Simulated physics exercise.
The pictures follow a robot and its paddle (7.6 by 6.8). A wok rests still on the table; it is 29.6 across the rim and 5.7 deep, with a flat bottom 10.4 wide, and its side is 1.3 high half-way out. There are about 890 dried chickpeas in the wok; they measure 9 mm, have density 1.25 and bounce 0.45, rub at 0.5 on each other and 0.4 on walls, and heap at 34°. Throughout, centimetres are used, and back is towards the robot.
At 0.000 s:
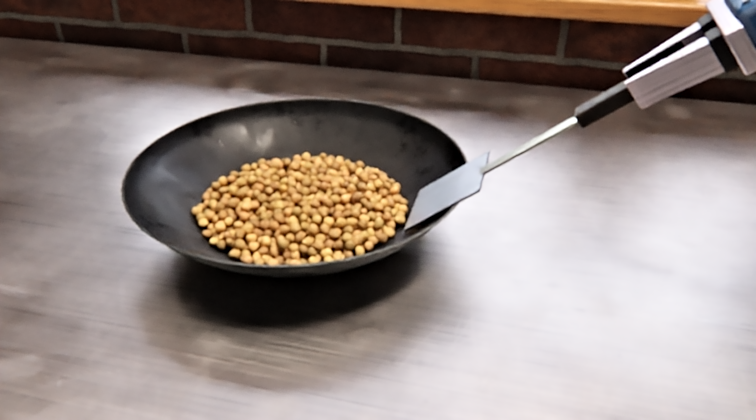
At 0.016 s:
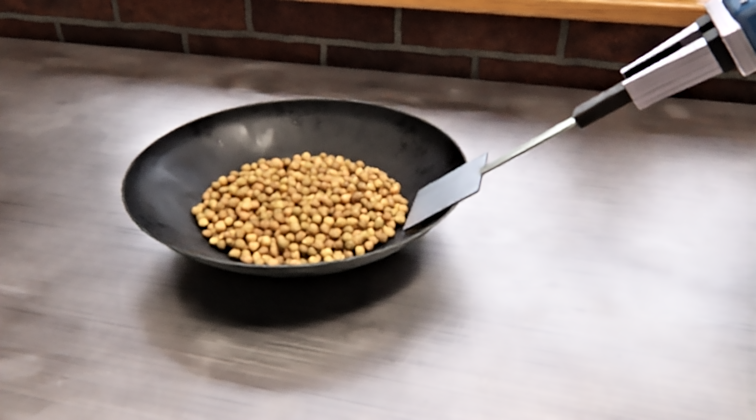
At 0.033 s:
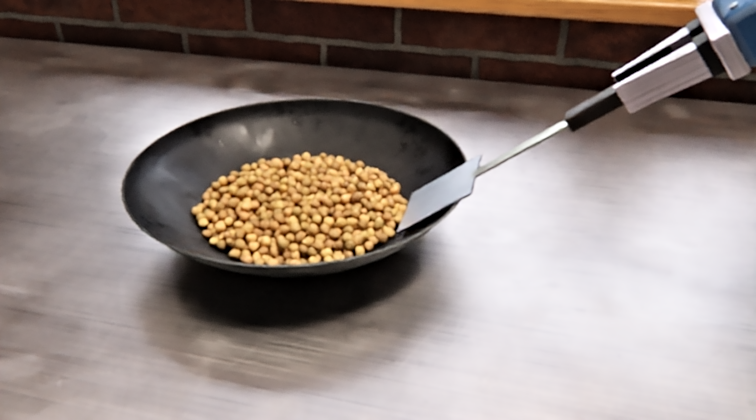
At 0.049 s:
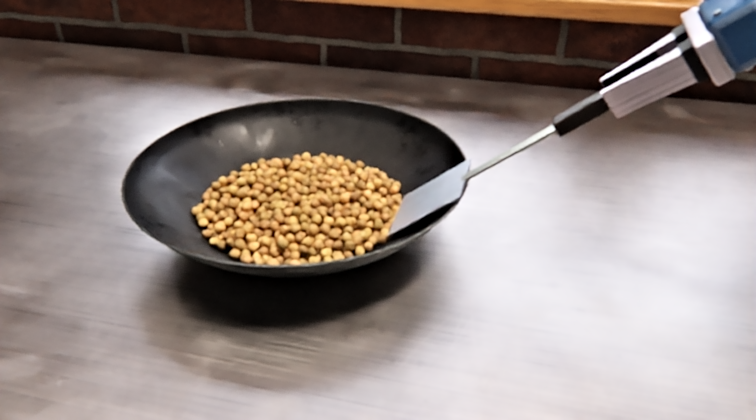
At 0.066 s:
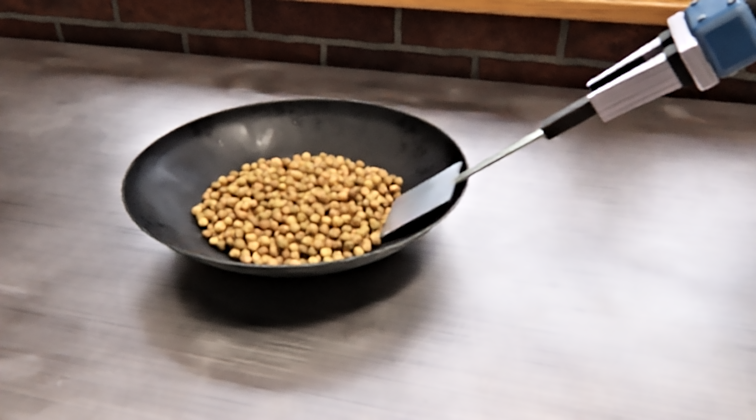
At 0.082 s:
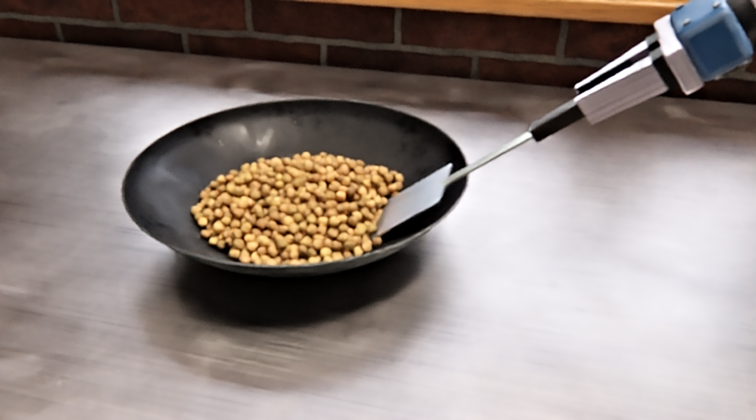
A robot arm's flat paddle slid slowly leftward and slightly down inside the right edge of a black wok, nudging the near side of a heap of dried chickpeas while the wok stayed still.
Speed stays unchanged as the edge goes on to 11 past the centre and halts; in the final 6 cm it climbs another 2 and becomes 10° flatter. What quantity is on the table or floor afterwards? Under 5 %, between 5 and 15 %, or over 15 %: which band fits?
The band that fits is between 5 and 15 %.
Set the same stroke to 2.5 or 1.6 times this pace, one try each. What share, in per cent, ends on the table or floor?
Roughly 35 % and roughly 25 %.
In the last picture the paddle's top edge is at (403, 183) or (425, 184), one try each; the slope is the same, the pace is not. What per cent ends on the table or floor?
Some 30 and 20 per cent.
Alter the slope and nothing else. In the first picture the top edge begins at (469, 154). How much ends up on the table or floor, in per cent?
About 10 per cent.
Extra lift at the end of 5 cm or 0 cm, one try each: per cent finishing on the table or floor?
First try about 5 %, second try about 10 %.
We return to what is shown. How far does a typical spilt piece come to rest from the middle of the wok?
Close to 20 cm from the centre.
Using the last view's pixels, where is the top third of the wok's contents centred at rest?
Somewhere near (202, 176) in the last picture.
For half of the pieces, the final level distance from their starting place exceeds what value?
It works out to roughly 4 cm.
By 0.22 s, sloping 39°, highest piece 4 above the table; 893 in the wok.
By 0.35 s, sloping 36°, highest piece 6 above the table; 893 in the wok.
By 0.62 s, sloping 29°, highest piece 7 above the table; 824 in the wok, 60 on the table or floor, 9 on the blade or in flight.
By 1.67 s, sloping 29°, highest piece 6 above the table; 822 in the wok, 71 on the table or floor.
Final count, 822 in the wok, 71 on the table or floor. That is 8 % on the table or floor.
